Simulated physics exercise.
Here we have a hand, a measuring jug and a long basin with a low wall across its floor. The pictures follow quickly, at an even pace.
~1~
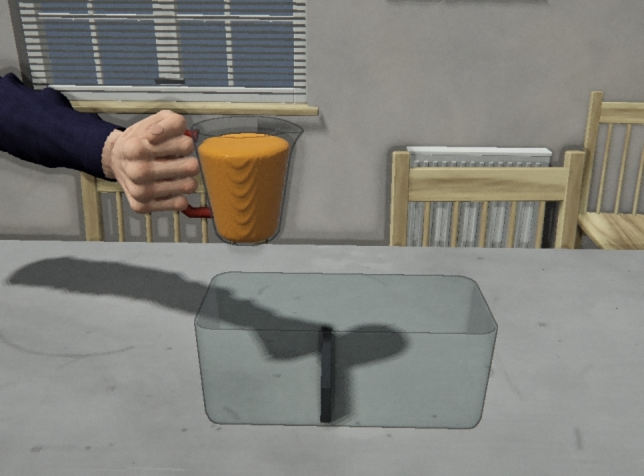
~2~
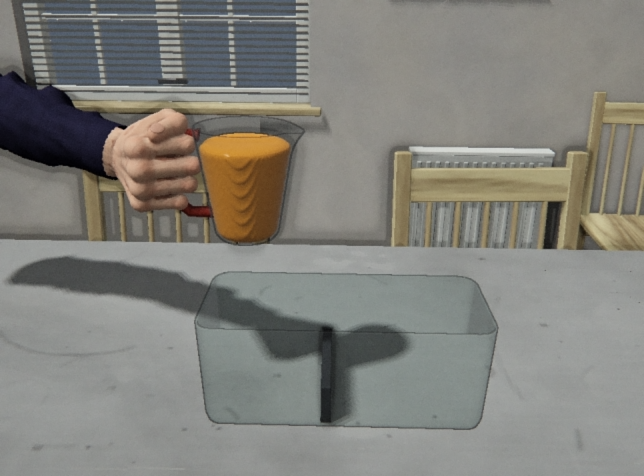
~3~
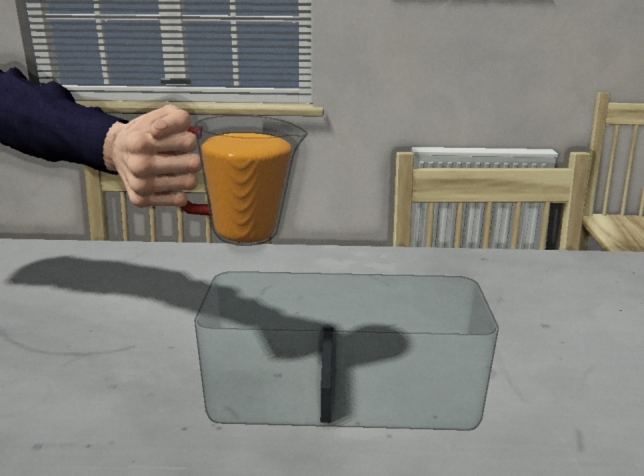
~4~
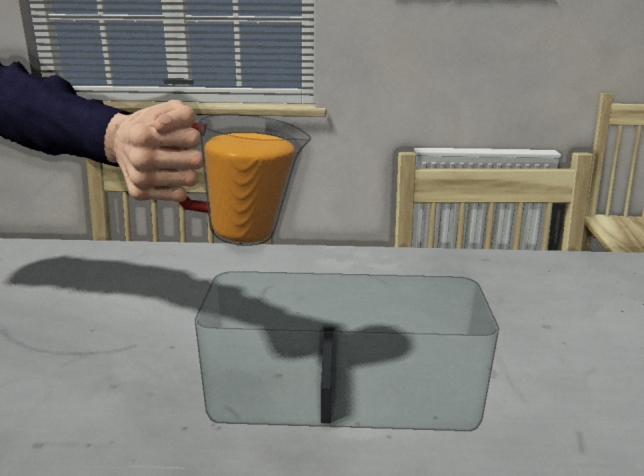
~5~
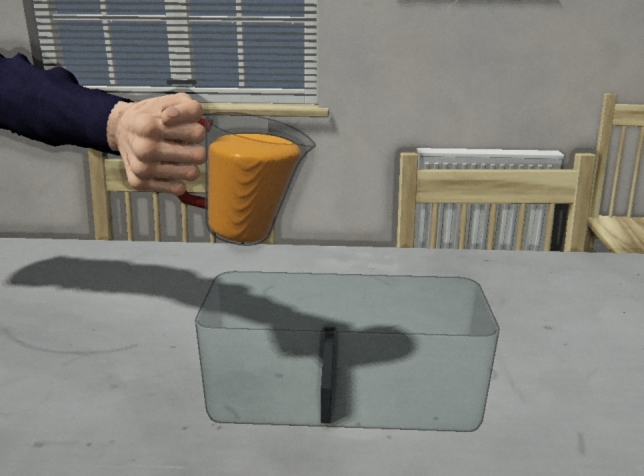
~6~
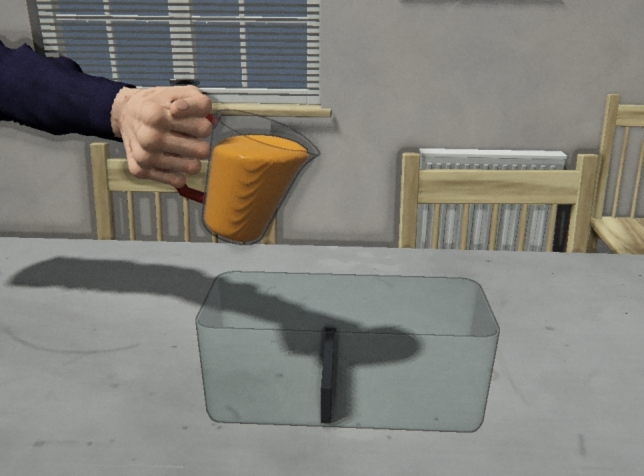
In this clip, a hand holds a clear measuring jug of orange liquid by its red handle above a long transparent basin on a grey table, then gradually tilts the jug to the right, slowly at first.
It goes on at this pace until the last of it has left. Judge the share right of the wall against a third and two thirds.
In the end over two thirds is right of the wall.
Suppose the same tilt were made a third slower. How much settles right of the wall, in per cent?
Near 95 %.
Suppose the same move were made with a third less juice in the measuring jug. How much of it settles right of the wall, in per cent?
Some 85 per cent.
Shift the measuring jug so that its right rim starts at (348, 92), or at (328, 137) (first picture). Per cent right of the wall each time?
In turn 95 and 95 in a hundred.
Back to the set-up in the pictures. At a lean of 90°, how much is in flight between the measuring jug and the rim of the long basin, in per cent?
It comes to 25 per cent or so.
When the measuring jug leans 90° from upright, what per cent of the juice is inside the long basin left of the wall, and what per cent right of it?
Left about 0, right about 15.
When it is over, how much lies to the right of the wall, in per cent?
Some 90 per cent.
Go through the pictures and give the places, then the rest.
The first picture shows tilt 0°; pouring edge (303, 129); surface from (200, 142) to (291, 144); the long basin's rim runs from (205, 299) to (485, 304); the wall's top is at (327, 357).
The second picture shows tilt 1°; pouring edge (305, 130); surface from (202, 142) to (291, 144).
The third picture shows tilt 3°; pouring edge (307, 133); surface from (203, 141) to (294, 145).
The fourth picture shows tilt 7°; pouring edge (311, 137); surface from (206, 140) to (297, 147).
The fifth picture shows tilt 13°; pouring edge (316, 144); surface from (211, 141) to (302, 148).
The sixth picture shows tilt 20°; pouring edge (320, 152); surface from (215, 145) to (311, 150).
A moment on, the measuring jug is tipped on its side and 59 per cent is still to pour, 0 is left of the wall and 14 right of it.
Next, the measuring jug is tipped right over and 4 per cent is still to pour, 7 is left of the wall and 78 right of it.
Then the measuring jug is tipped right over and 0 per cent is still to pour, 10 is left of the wall and 89 right of it.
Later the measuring jug is tipped right over and 0 per cent is still to pour, 10 is left of the wall and 89 right of it.
In the end 10 per cent lies left of the wall, 88 right of it and 1 outside.
